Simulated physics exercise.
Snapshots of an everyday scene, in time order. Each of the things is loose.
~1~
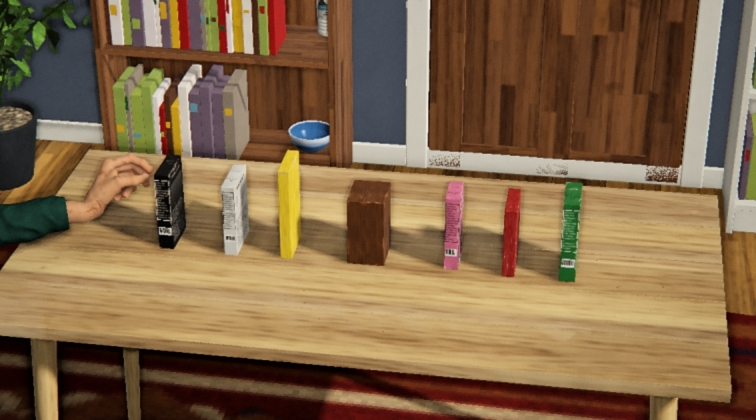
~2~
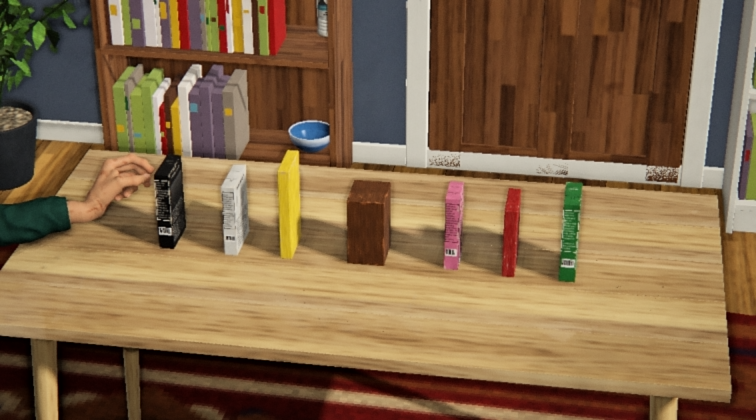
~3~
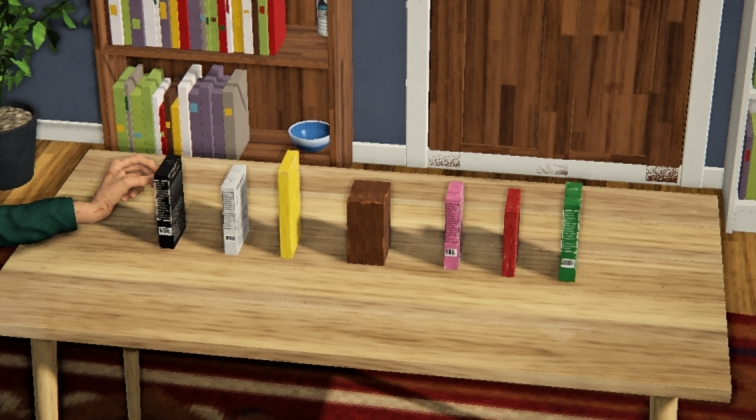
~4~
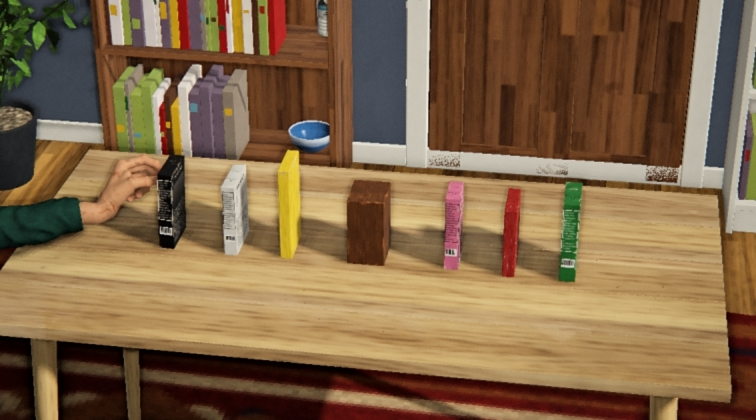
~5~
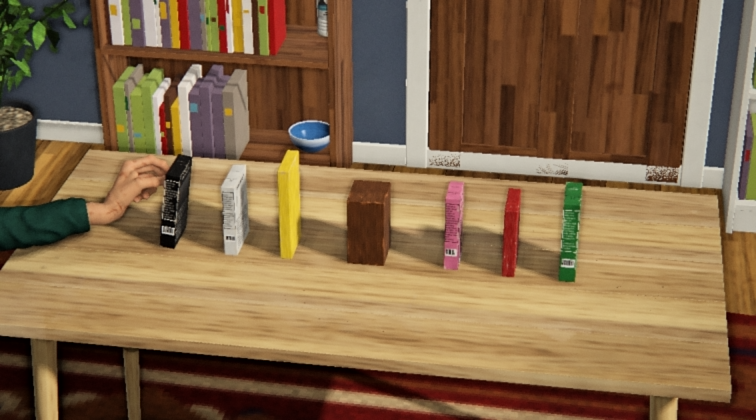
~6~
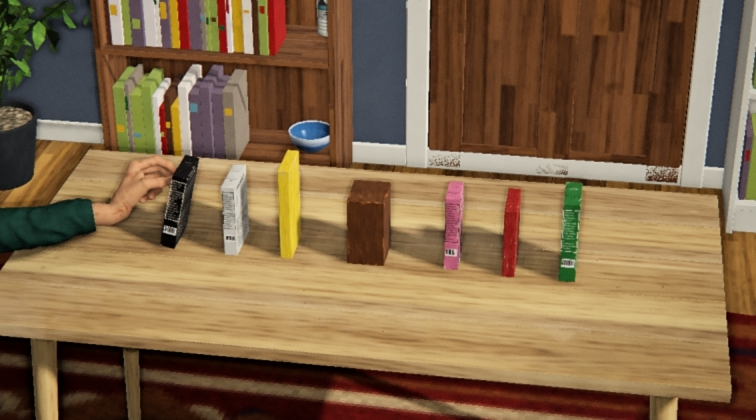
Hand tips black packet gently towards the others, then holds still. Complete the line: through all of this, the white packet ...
It is knocked down.
Then, 0.40 s after the last picture, black packet 57° over; white packet tipped 23° from how it was near (251, 211).
Then, 0.60 s after the last picture, black packet 70° over; white packet tipped 48° from how it was near (267, 219); yellow block tipped 17° from how it was.
Then, 1.80 s after the last picture, black packet 75° over; white packet tipped 64° from how it was near (274, 226); yellow block tipped 36° from how it was.
At rest, tipped over on the table, white packet; moved from the start, yellow block; the other 3 in place. Seen from the same camera at the end, white packet near (272, 227).
